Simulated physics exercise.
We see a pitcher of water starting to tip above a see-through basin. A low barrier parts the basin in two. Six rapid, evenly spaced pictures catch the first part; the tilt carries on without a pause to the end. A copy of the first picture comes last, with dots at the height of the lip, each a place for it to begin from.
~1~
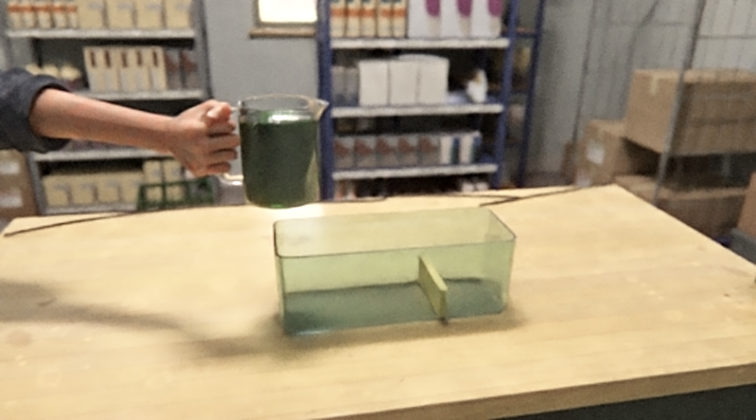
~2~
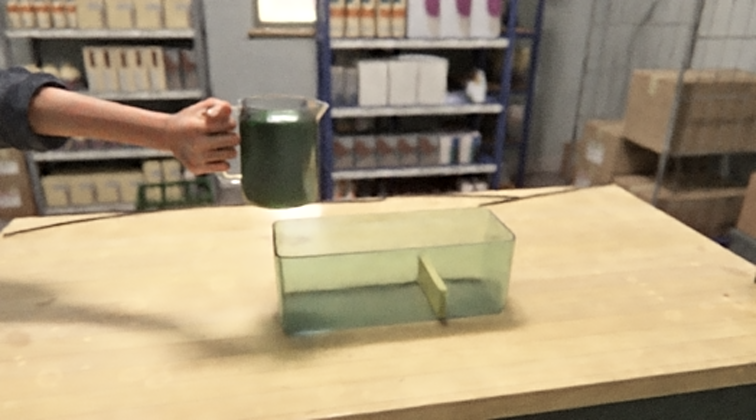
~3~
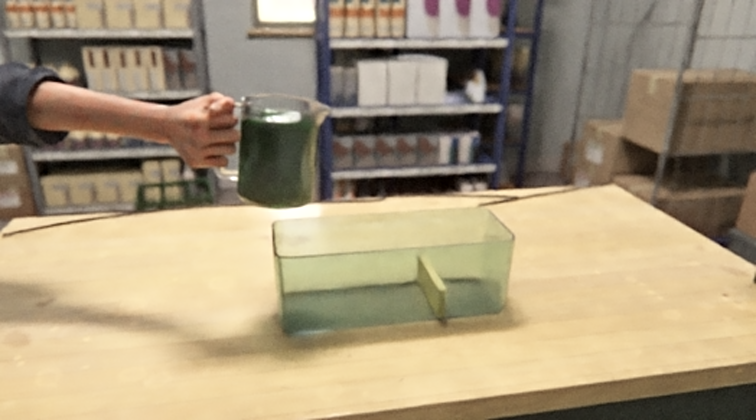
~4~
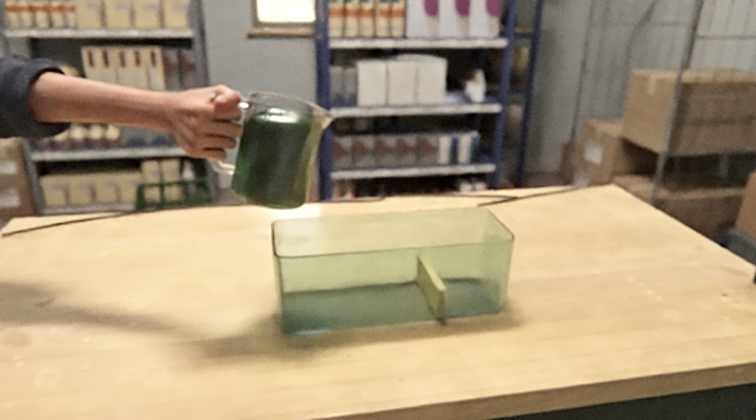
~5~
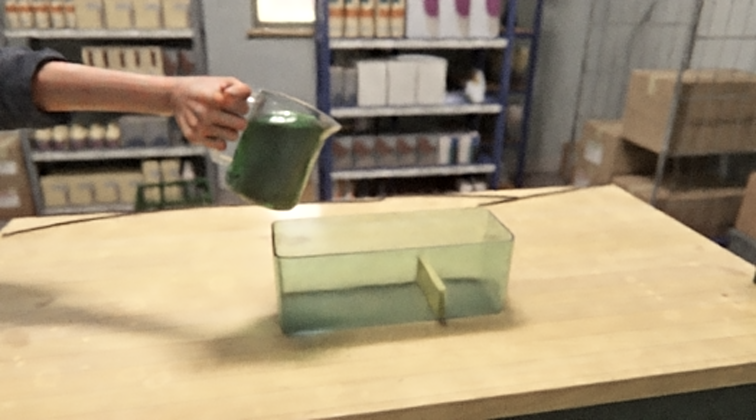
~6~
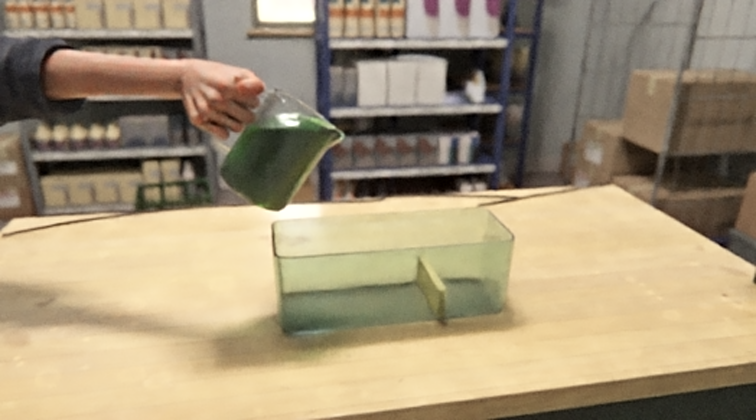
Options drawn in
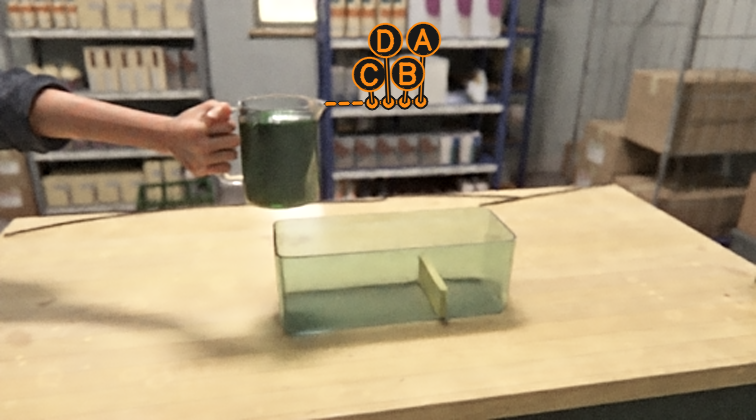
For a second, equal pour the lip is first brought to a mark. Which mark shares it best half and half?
D is best.
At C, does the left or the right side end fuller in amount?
The left one.
In orange, A at (420, 101); B at (404, 101); C at (372, 102); D at (388, 102).
Choosing A, about 25 % ends left of the wall and 73 % right of it.
Choosing B, about 26 % ends left of the wall and 72 % right of it.
Choosing C, about 85 % ends left of the wall and 12 % right of it; 3 % is lost outside.
Choosing D, about 53 % ends left of the wall and 45 % right of it.
